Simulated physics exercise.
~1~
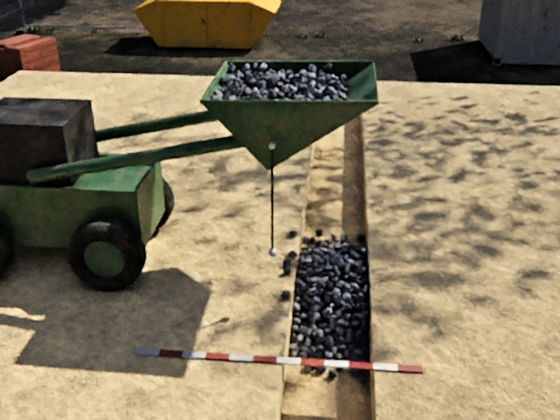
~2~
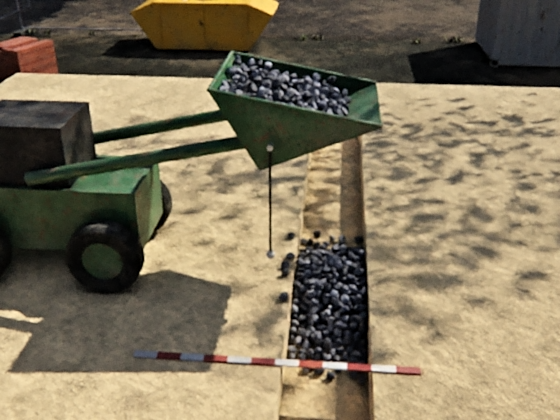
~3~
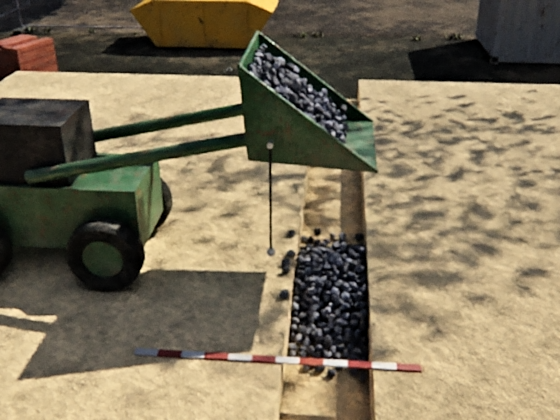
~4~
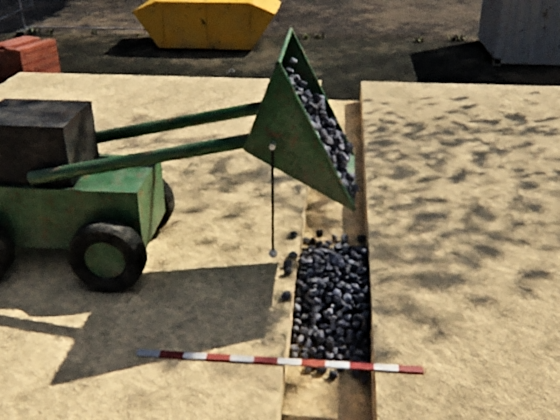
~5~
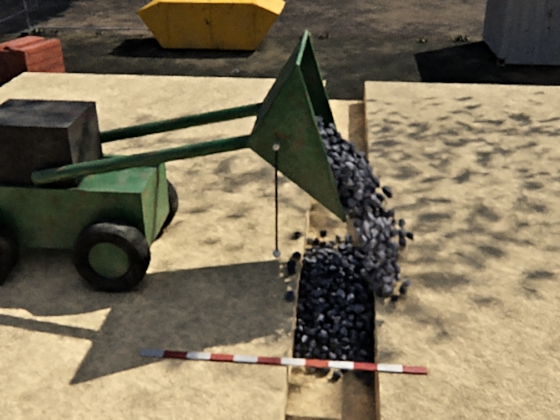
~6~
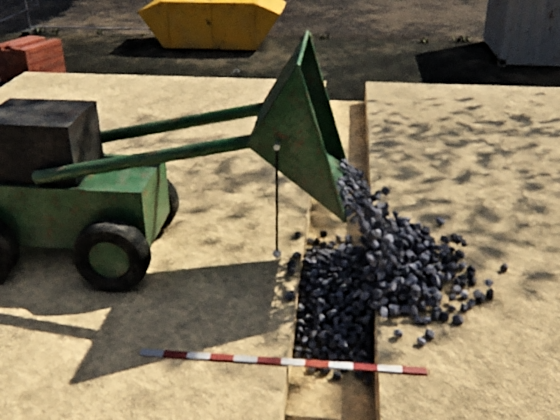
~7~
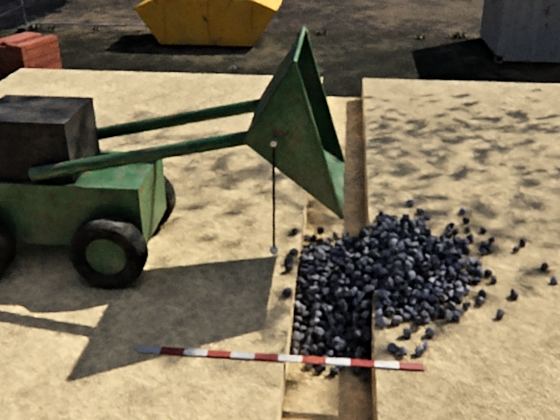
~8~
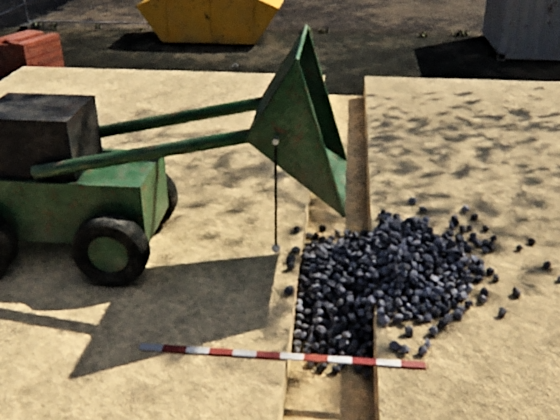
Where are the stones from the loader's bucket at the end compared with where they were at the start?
At the start they sit up in the raised green bucket. By the end they lie lower and further right, heaped over the trench and scattered on the ground to its right.
